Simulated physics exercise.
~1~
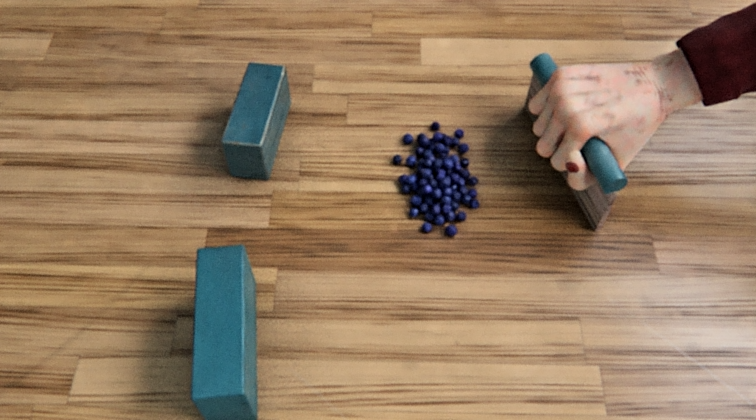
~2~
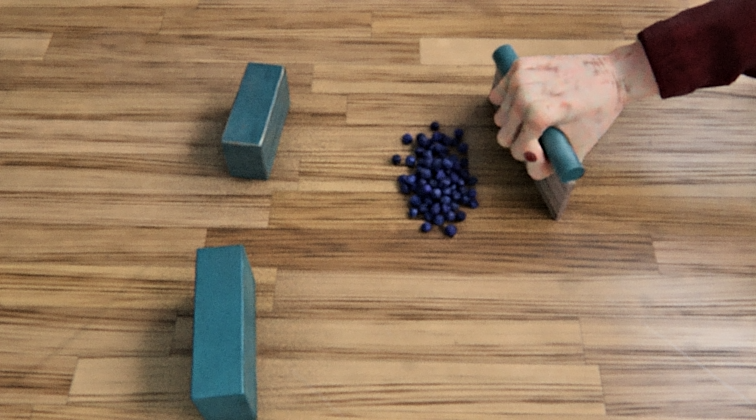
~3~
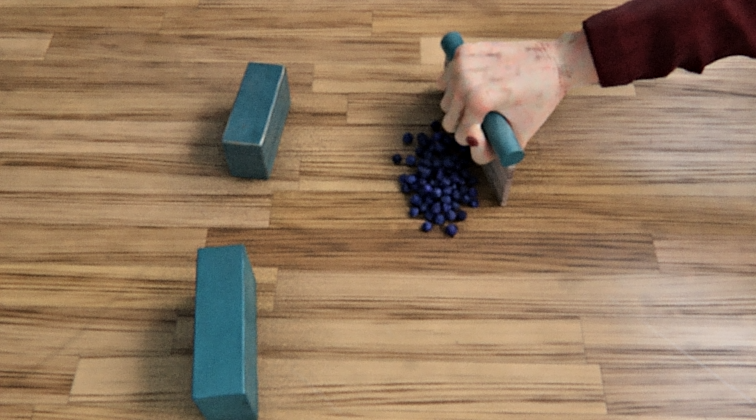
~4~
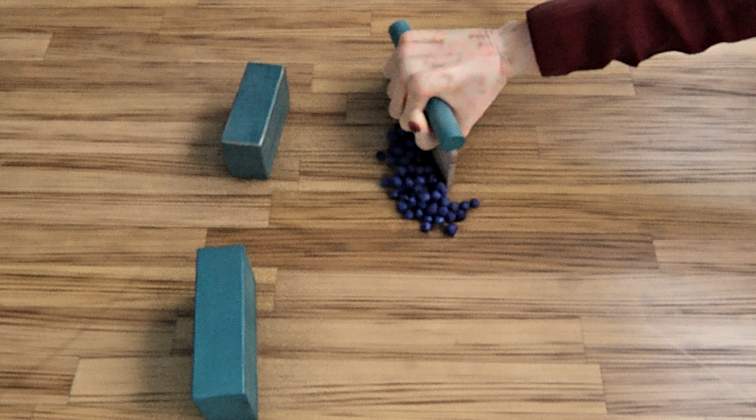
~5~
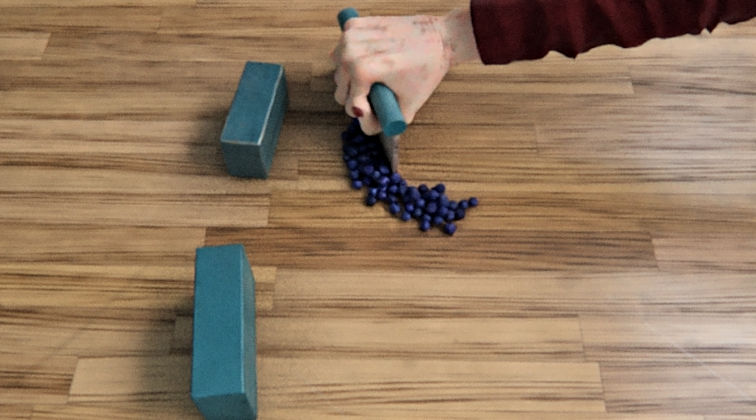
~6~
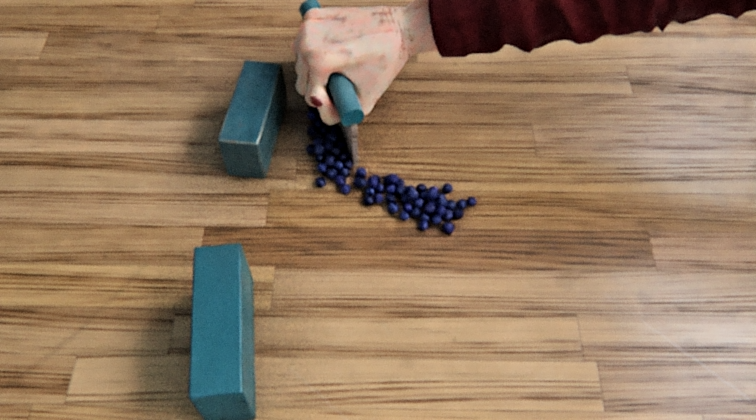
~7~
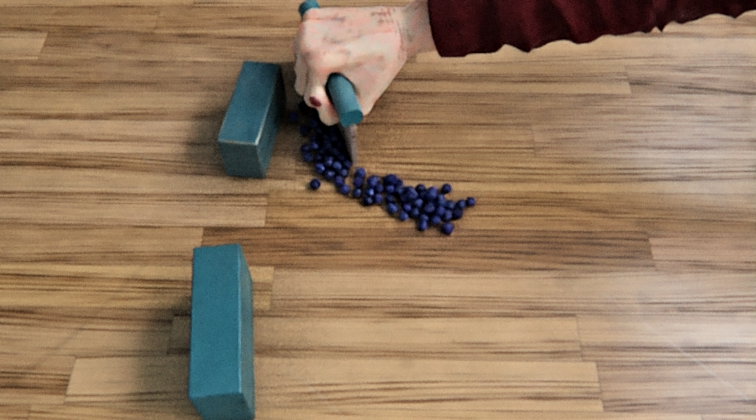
At the start, a pile of small dark blue balls lies on a wooden surface, with two teal blocks standing apart on the left and a hand in a dark red sleeve holding a teal-handled scraper on the right. The hand slides the scraper leftwards until it meets the upper part of the pile. It keeps moving left and slightly up, pushing some balls along and stretching the pile into a slanting trail. Near the upper block, the scraper stops. The balls remain spread to the right of the blocks, with none in the gap.
